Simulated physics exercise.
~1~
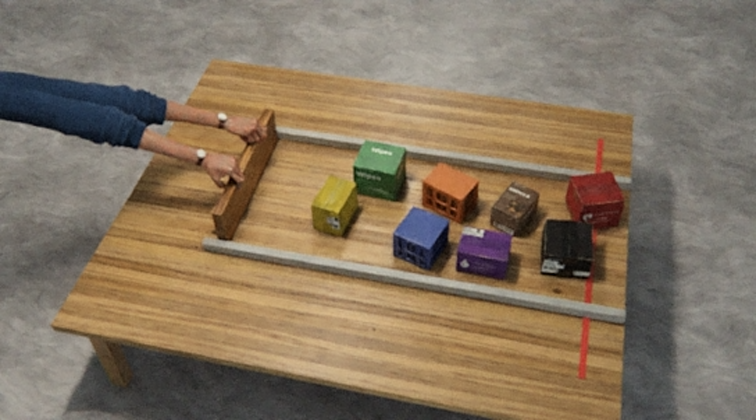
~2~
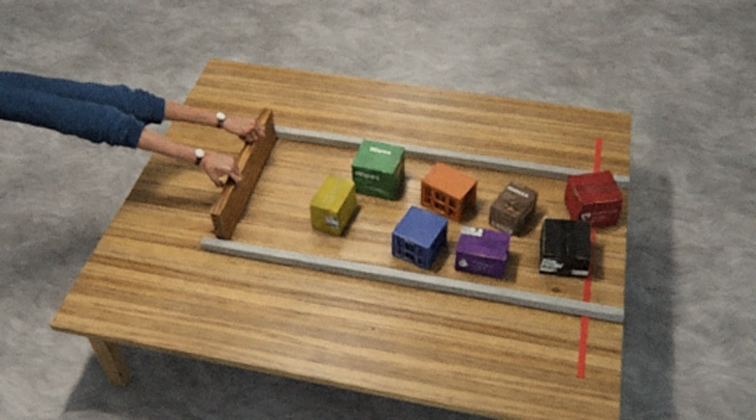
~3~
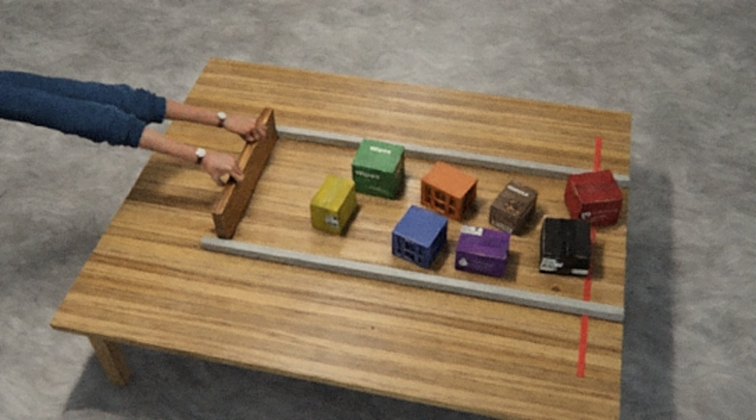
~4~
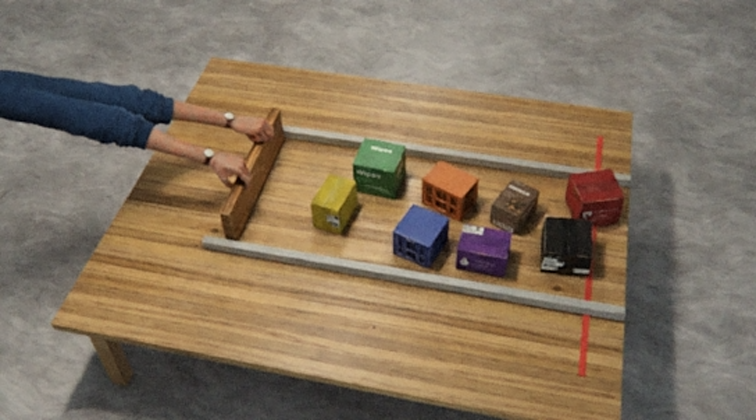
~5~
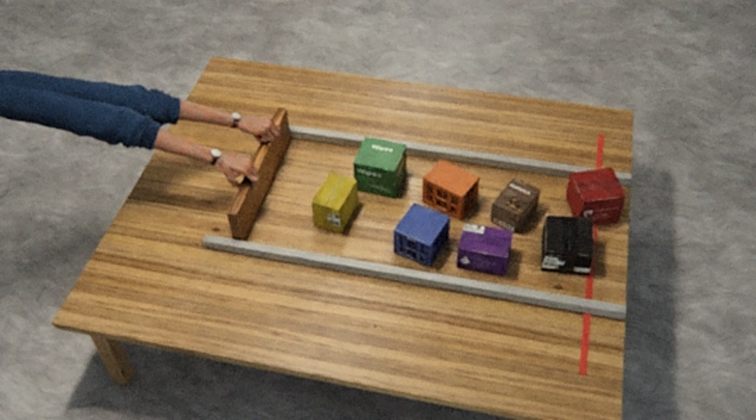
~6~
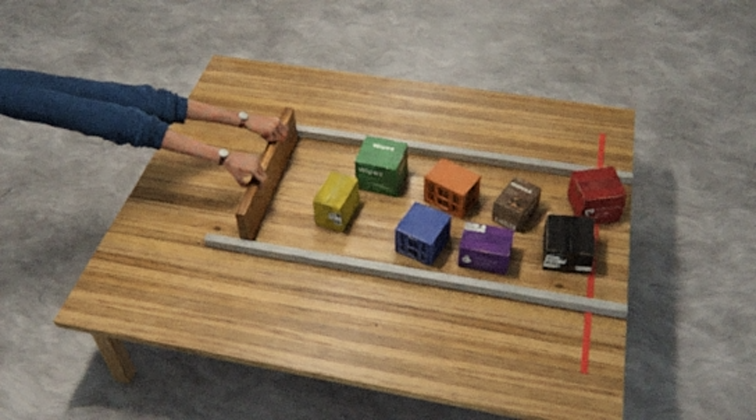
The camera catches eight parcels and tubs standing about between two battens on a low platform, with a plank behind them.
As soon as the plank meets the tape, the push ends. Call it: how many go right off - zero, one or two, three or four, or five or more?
Five or more go off.
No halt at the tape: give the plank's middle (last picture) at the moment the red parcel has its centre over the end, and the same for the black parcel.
Approx. (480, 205) for the first, approx. (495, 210) for the second.
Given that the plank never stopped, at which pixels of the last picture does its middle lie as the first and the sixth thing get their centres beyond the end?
Pixels in order: Roughly (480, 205), roughly (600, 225).
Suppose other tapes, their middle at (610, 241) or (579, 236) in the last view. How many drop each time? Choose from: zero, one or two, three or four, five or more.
Taking the two places as listed: At least five, then 5 or more.
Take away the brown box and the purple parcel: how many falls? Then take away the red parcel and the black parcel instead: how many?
The first removal gives 3, the second gives 3.
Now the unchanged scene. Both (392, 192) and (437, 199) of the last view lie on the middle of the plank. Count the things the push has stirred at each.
4 and 7.
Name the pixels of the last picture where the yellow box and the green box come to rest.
For the yellow box it's (614, 233), and for the green box it's (624, 200).
Soon after, none off yet; red parcel at rest near (596, 196); black parcel at rest near (569, 244); brown box at rest near (517, 204).
After that, none off yet; red parcel displaced about its own width near (632, 201); black parcel displaced about its own width near (611, 248); brown box displaced well along near (591, 210).
In the end, the number that fall off is five or more; gone, orange crate, purple parcel, brown box, black parcel and red parcel.
